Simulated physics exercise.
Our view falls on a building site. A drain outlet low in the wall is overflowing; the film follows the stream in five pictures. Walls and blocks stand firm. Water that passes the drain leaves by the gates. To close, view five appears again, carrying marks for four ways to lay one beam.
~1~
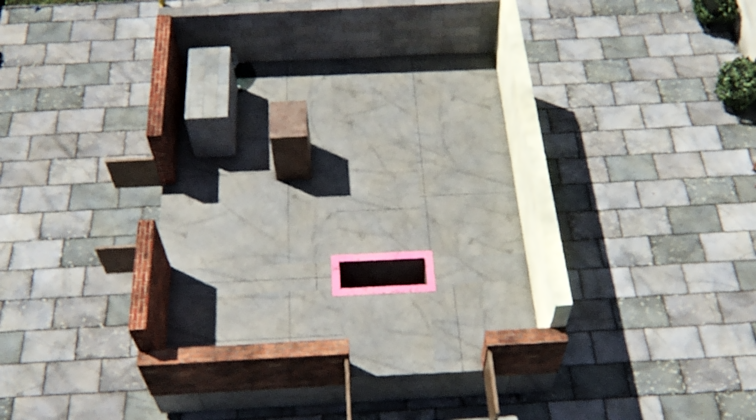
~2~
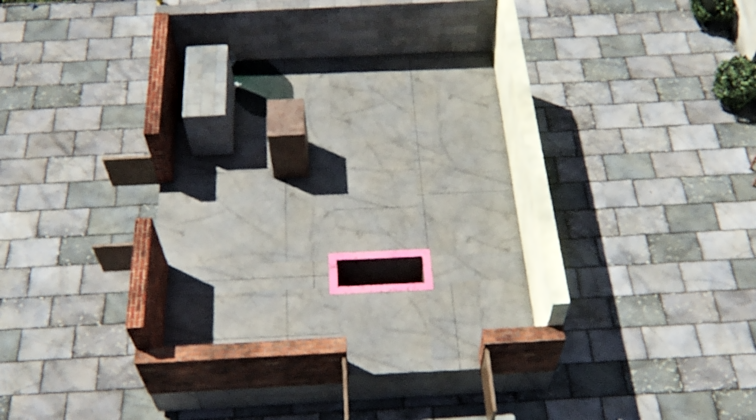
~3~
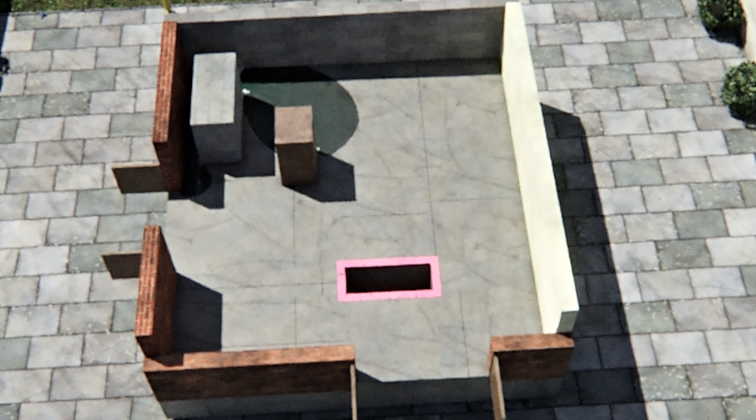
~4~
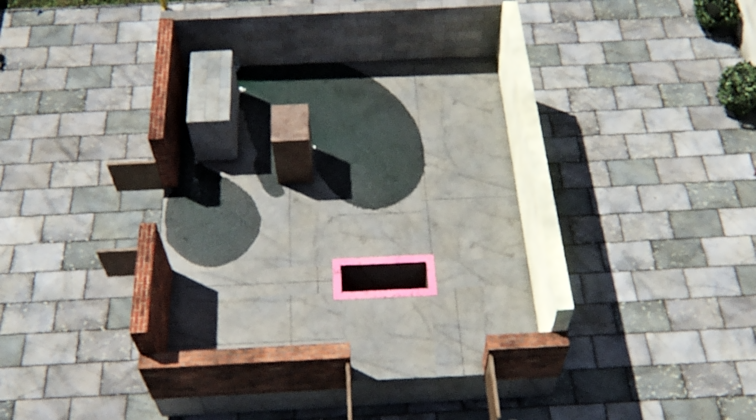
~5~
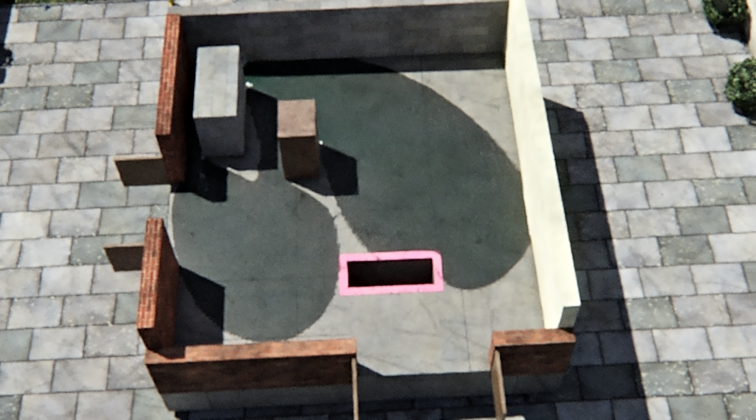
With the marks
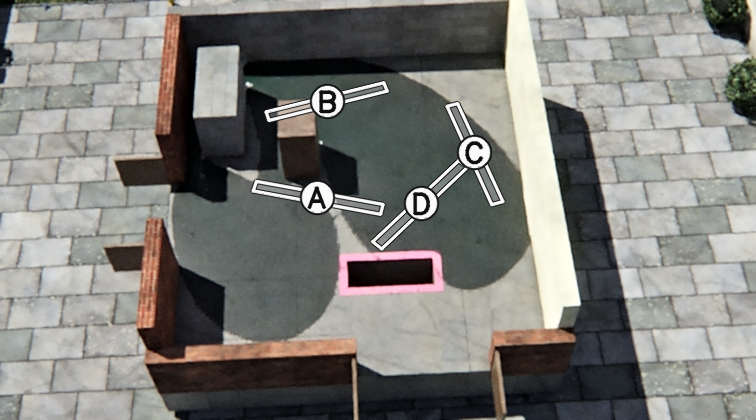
Dark liquid spreading across a walled concrete floor from the upper left, passing around two blocks and reaching a pink-edged drain.
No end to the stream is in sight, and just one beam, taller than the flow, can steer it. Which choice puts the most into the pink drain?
The best spot is D.
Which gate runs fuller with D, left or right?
The right one.
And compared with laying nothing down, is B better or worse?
Worse.
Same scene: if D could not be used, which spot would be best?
C.
On the marked copy, A from (254, 186) to (381, 209); B from (267, 116) to (385, 86); C from (452, 104) to (497, 203); D from (377, 245) to (463, 163).
For spot A, about 10 % of the stream goes into the pink drain, about 90 % out by the gates.
For spot B, about 9 % of the stream goes into the pink drain, about 90 % out by the gates.
For spot C, about 18 % of the stream goes into the pink drain, about 82 % out by the gates.
For spot D, about 29 % of the stream goes into the pink drain, about 70 % out by the gates.
